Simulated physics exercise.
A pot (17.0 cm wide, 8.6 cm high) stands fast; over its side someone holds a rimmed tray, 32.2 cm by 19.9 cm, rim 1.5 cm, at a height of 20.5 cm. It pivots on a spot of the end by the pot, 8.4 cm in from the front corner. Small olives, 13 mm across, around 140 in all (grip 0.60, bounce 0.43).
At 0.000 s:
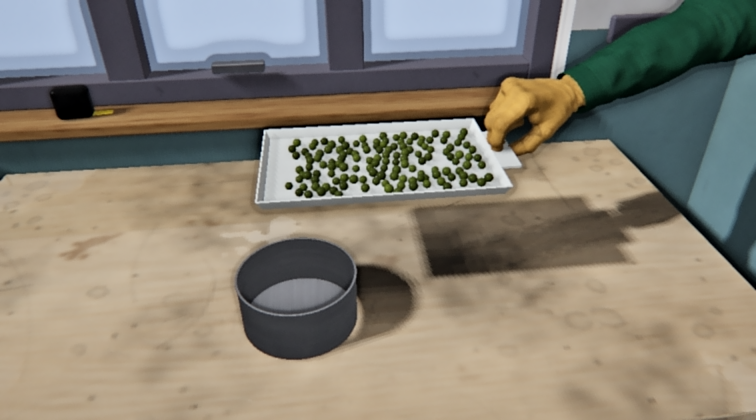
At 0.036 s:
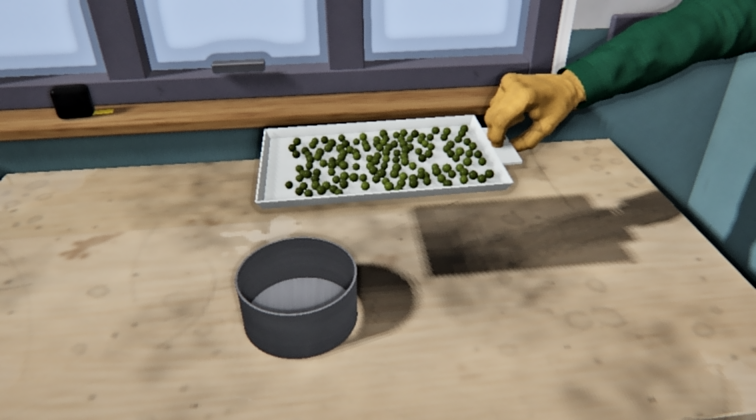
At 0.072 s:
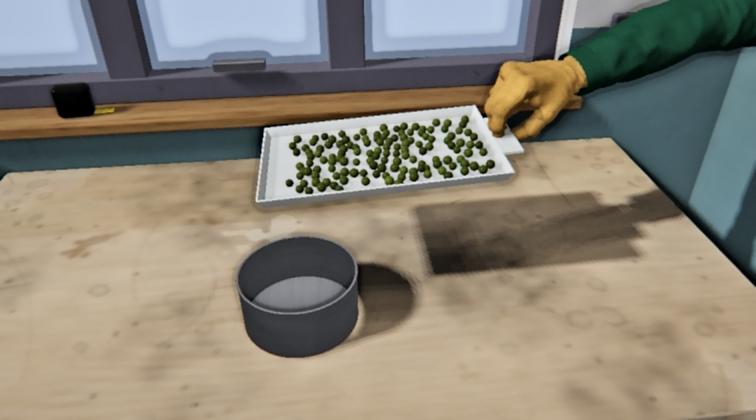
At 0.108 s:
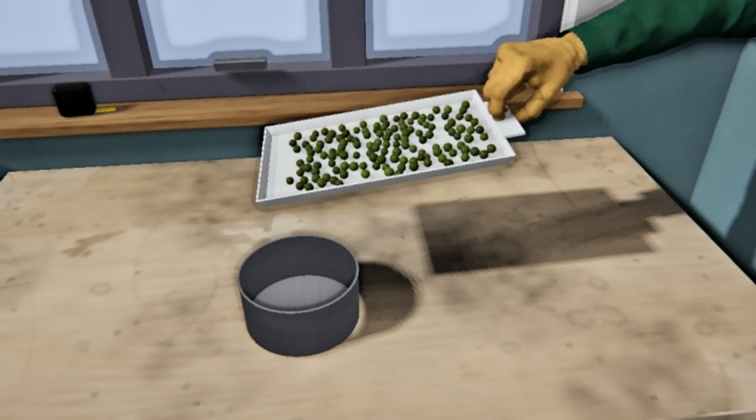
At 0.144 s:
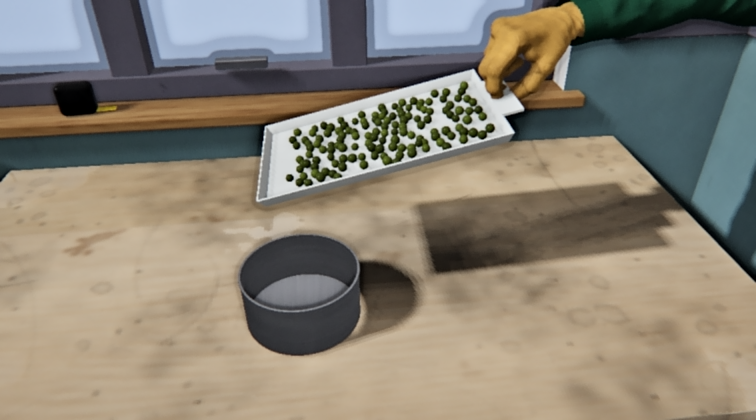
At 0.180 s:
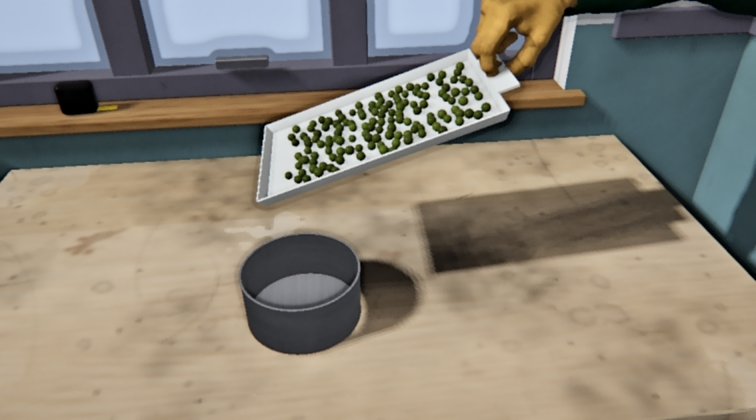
A gloved hand in a green sleeve raising the right end of a white tray of green olives beside a dark pot.
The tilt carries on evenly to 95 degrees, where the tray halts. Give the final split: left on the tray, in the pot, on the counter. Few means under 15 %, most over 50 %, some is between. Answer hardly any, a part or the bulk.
Left on the tray: Hardly any; in the pot: Hardly any; on the counter: The bulk.
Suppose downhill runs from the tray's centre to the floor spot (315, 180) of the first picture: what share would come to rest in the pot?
Some 35 per cent.
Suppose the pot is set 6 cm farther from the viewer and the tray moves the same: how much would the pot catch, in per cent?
In that case some 10 per cent.
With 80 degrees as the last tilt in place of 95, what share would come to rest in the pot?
Then about 5 per cent.
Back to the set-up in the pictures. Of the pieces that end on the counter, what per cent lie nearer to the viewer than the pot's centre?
Some 20 per cent.
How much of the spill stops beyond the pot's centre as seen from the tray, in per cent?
Roughly 100 per cent.
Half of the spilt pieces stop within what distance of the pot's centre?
Some 22 cm.
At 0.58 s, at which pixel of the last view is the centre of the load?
At about (249, 171).
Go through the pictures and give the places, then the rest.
In the first picture, tray tilt 0 degrees, front corners at (261, 199) and (506, 184); middle of the pieces at (386, 161); pot at (296, 273).
In the second picture, tray tilt 1 degrees, front corners at (261, 199) and (507, 180); middle of the pieces at (386, 159).
In the third picture, tray tilt 3 degrees, front corners at (262, 198) and (508, 170), lowest corner left front; middle of the pieces at (387, 153).
In the fourth picture, tray tilt 8 degrees, front corners at (262, 197) and (509, 153), lowest corner left front; middle of the pieces at (386, 145).
In the fifth picture, tray tilt 13 degrees, front corners at (262, 197) and (507, 131), lowest corner left front; middle of the pieces at (385, 133).
In the sixth picture, tray tilt 19 degrees, front corners at (262, 197) and (503, 109), lowest corner left front; middle of the pieces at (382, 122); pot at (300, 268). Its pace works out near 160 degrees a second.
Then, at 0.42 s, tilt 57 degrees; the tray holds 100 %, the pot 0 %.
After 0.58 s, tilt 83 degrees; the tray holds 70 %, the pot 0 %.
After 0.87 s, tilt 95 degrees; the tray holds 0 %, the pot 5 %.
By 1.7 s all is still; tray 0 %, pot 5 %, counter 95 %.
